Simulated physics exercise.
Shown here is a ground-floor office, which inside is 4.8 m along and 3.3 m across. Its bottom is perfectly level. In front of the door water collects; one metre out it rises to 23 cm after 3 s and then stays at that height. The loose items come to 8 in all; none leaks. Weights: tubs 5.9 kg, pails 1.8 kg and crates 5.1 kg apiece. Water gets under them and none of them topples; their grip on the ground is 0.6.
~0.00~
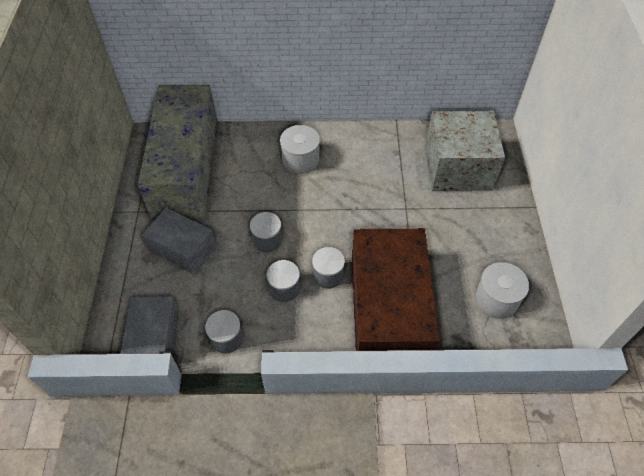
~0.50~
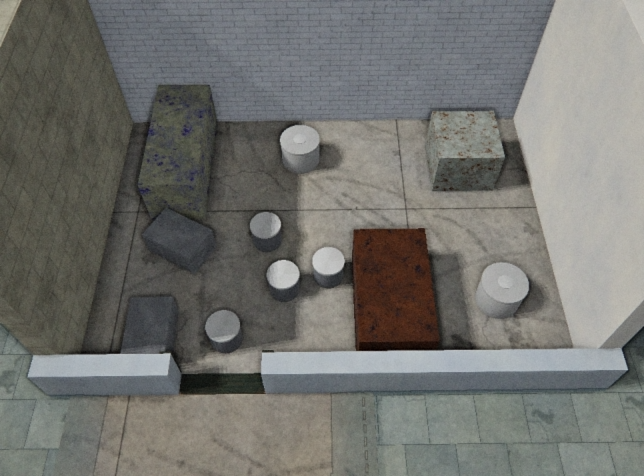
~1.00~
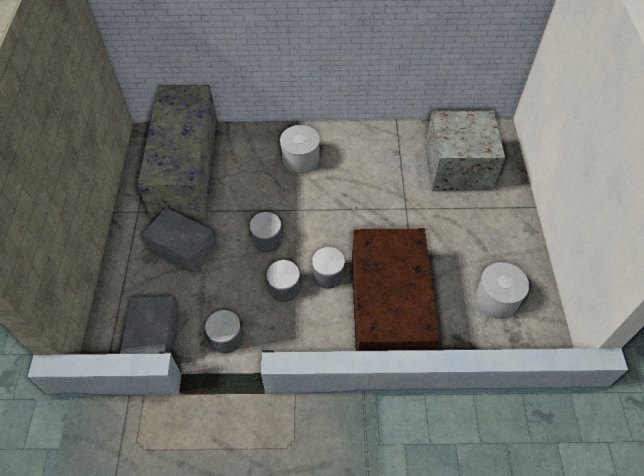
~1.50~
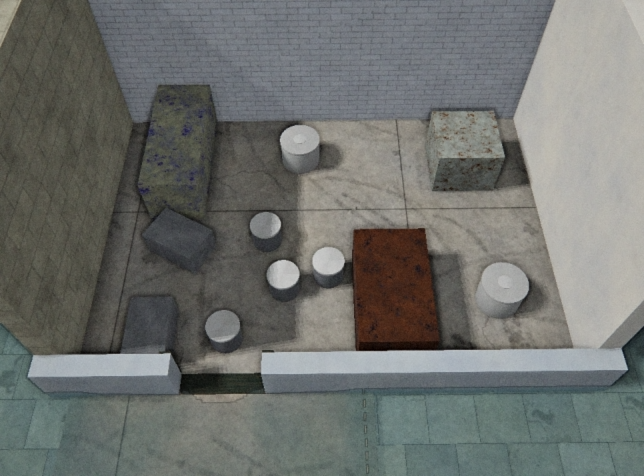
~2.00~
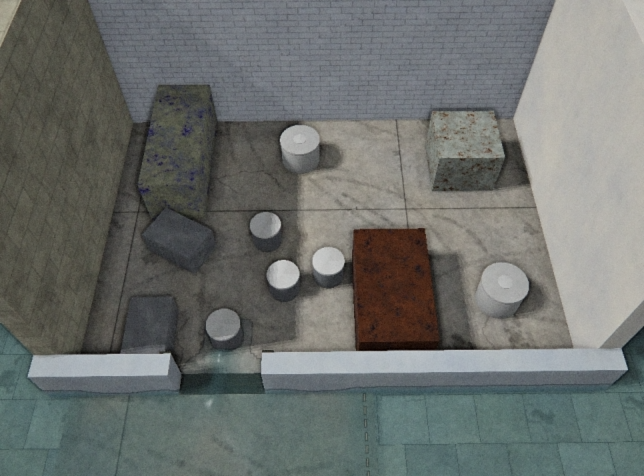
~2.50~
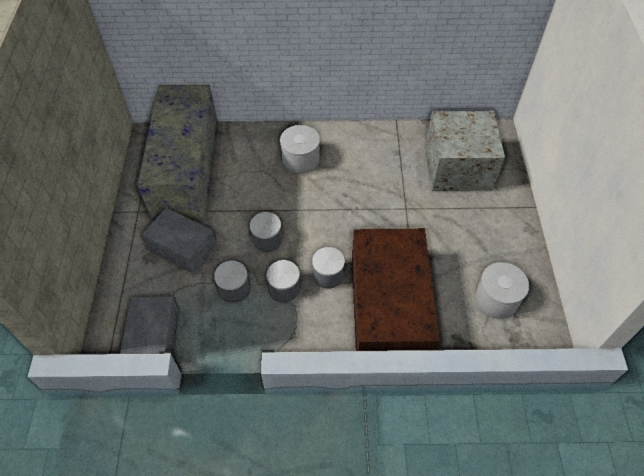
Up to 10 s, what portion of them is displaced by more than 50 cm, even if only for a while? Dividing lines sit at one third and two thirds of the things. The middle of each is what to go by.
My call: Two thirds or more of them.
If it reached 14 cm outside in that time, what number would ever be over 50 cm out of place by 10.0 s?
That would make 6 of them.
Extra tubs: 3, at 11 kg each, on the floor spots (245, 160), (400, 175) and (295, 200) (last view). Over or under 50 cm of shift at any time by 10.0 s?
In order: Farther; farther; farther.
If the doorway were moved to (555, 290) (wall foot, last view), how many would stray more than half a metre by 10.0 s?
Then it comes to 4 of them.
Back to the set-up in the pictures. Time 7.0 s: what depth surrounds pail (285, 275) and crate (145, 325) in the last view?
Depth approx. 6 cm / 4 cm.
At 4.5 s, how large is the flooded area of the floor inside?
Near 7.5 m2 in all.
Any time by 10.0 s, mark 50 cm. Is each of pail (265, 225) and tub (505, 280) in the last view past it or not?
Beyond, within.
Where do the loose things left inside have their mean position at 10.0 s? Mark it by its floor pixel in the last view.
The centre is close to (373, 251).
After 3.5 s 2 of 8 are over 50 cm from their spots; 1 afloat.
After 4.5 s 4 of 8 are over 50 cm from their spots; 4 afloat.
After 7.0 s 6 of 8 are over 50 cm from their spots; 7 afloat.
After 10.0 s 6 of 8 are over 50 cm from their spots, and 7 have been at some point; 7 afloat.
